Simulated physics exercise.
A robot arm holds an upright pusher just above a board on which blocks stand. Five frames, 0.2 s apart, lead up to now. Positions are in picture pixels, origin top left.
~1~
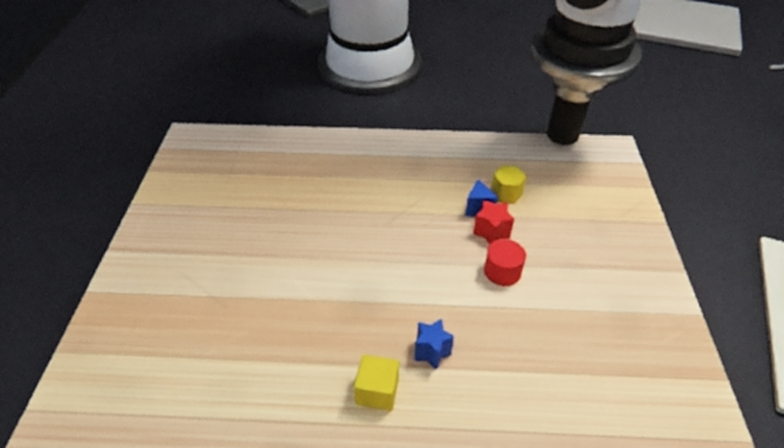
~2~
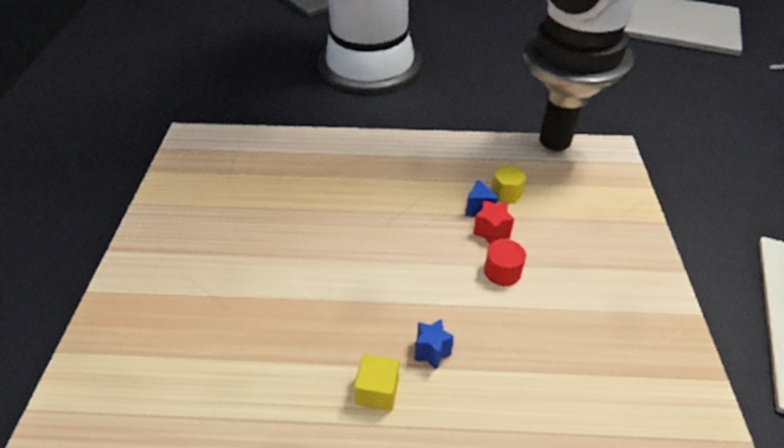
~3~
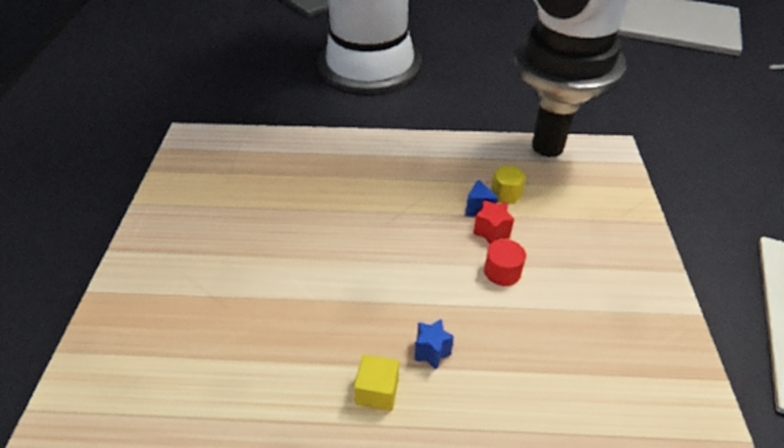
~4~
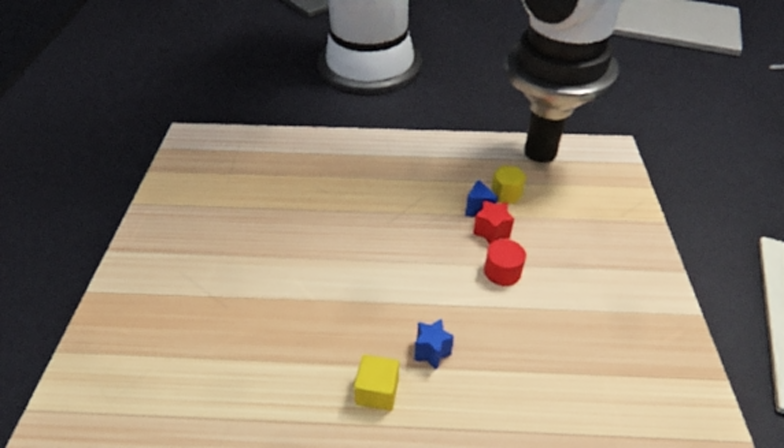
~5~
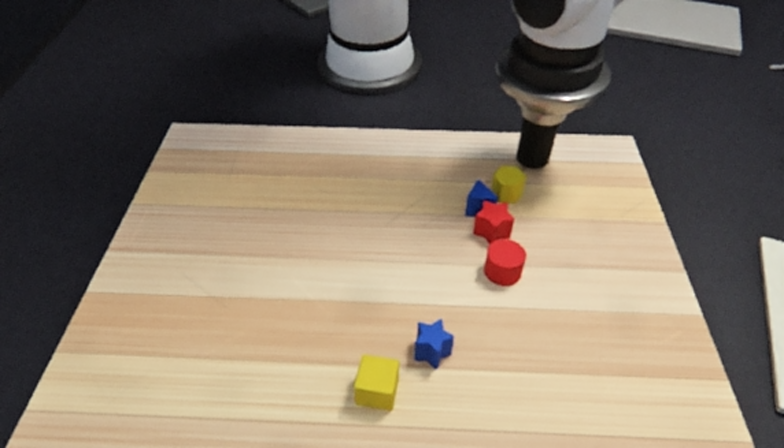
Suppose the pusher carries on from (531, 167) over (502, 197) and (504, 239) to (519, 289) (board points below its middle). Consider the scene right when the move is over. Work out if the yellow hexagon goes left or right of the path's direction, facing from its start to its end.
My answer: Right.
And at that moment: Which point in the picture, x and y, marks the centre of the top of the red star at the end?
Just about (479, 242).
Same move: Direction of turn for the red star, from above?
The sense of turning is anti-clockwise.
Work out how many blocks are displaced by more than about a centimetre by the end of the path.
There will be three or more blocks displaced.
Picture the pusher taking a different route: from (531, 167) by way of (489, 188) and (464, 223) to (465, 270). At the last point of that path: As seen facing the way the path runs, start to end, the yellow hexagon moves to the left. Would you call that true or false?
The statement is correct.
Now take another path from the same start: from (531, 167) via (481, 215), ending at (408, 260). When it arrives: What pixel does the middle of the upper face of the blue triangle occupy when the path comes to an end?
(388, 221)
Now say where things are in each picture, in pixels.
The first frame shows lower end of the pusher (563, 136), tops of blocks, blue triangle (482, 191), red star (495, 212), red round block (507, 253), yellow hexagon (510, 175).
The second frame shows pusher (555, 141), blocks as before.
The third frame shows pusher (548, 147), blocks as before.
The fourth frame shows pusher (540, 153), blocks as before.
The fifth frame shows pusher (533, 158), blue triangle (482, 191), red star (495, 212), red round block (507, 253), yellow hexagon (510, 175).
What follows on the original path. One third of the way, pusher (503, 188); blue triangle (465, 202); red star (490, 222), turned 30° anticlockwise; yellow hexagon (488, 197).
Two thirds of the way, pusher (506, 231); blue triangle (448, 204), turned 60° clockwise; red star (480, 237), turned 90° anticlockwise; yellow hexagon (470, 215), turned 65° clockwise.
At the end, pusher (522, 280); blue triangle (448, 204), turned 60° clockwise; red star (479, 242), turned 60° anticlockwise; red round block (505, 298); yellow hexagon (470, 215), turned 65° clockwise.
